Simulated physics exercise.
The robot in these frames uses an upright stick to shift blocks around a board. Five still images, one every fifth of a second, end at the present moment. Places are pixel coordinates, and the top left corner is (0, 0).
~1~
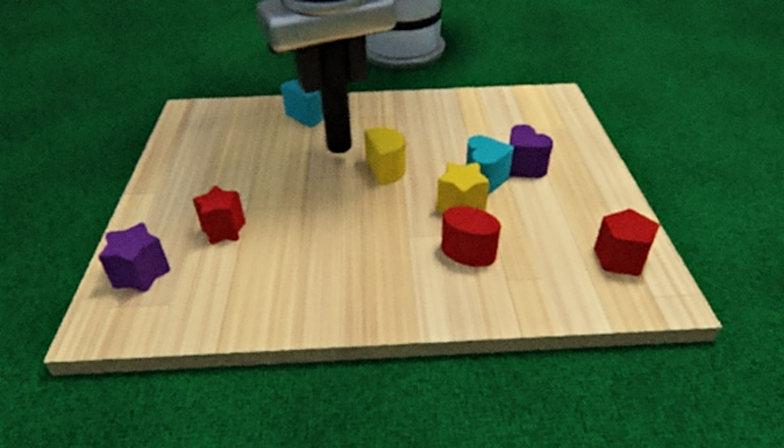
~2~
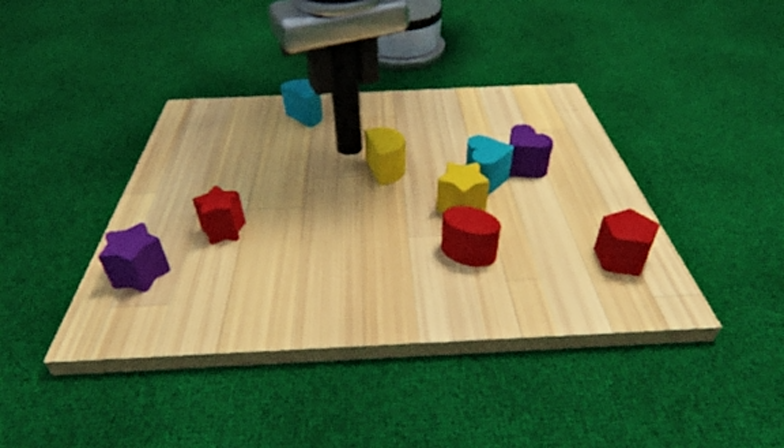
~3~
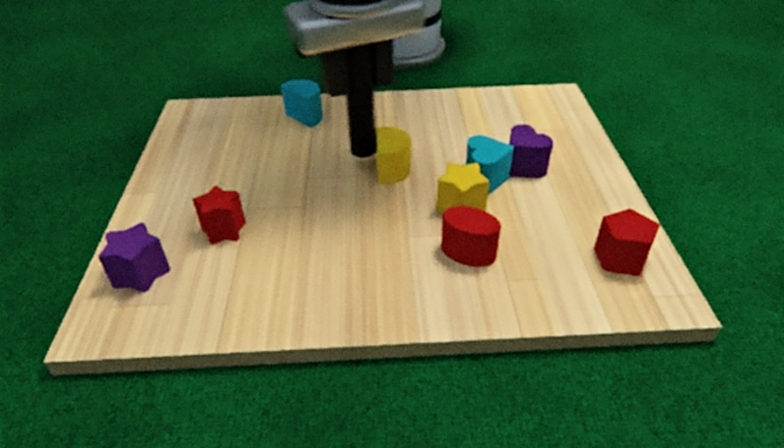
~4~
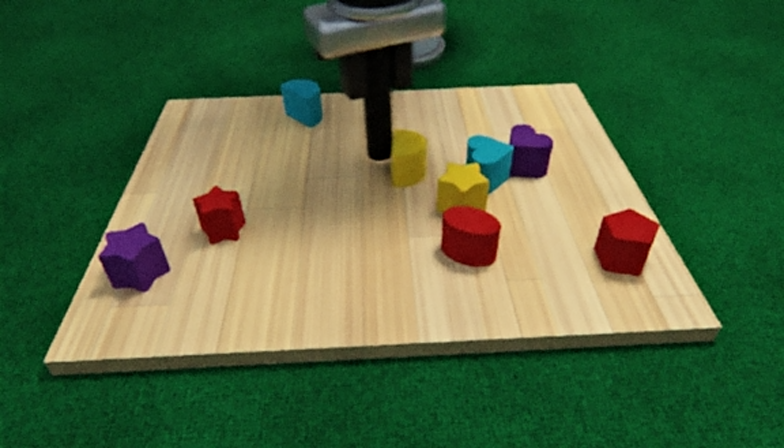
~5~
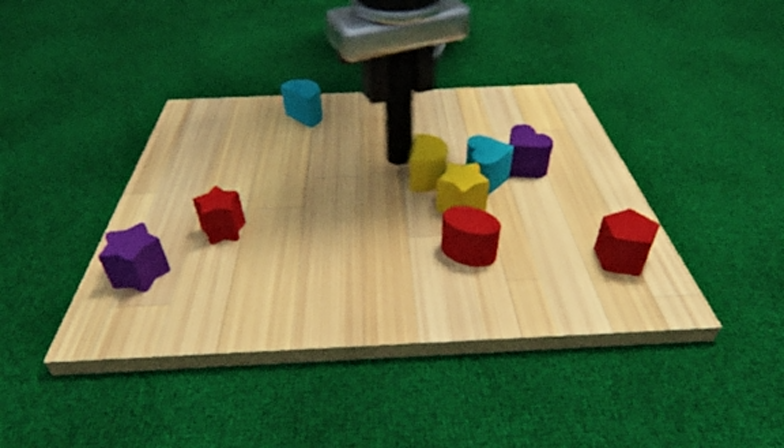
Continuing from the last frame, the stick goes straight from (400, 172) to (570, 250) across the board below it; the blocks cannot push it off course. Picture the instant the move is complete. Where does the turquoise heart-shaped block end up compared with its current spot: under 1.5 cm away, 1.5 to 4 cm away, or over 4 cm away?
Goes over 4 cm.
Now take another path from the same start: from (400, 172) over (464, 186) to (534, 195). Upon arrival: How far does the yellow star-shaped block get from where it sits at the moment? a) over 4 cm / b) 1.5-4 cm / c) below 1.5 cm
My answer is option b.
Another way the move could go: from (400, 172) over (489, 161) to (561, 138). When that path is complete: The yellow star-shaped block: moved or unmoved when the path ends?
When the path is over, the yellow star-shaped block is still on its spot.
What follows on the original path. One third of the way, stick at (452, 182); yellow half-round block at (483, 162), turned 25° anticlockwise; yellow star-shaped block at (491, 191), turned 55° clockwise; turquoise heart-shaped block at (515, 152), turned 20° anticlockwise; purple heart-shaped block at (535, 133).
Two thirds of the way, stick at (509, 207); yellow half-round block at (526, 173), turned 60° anticlockwise; yellow star-shaped block at (523, 213); turquoise heart-shaped block at (539, 154), turned 55° anticlockwise; purple heart-shaped block at (537, 131).
At the end, stick at (574, 235); yellow half-round block at (526, 173), turned 60° anticlockwise; yellow star-shaped block at (542, 229), turned 190° clockwise; turquoise heart-shaped block at (539, 154), turned 55° anticlockwise; purple heart-shaped block at (537, 131).
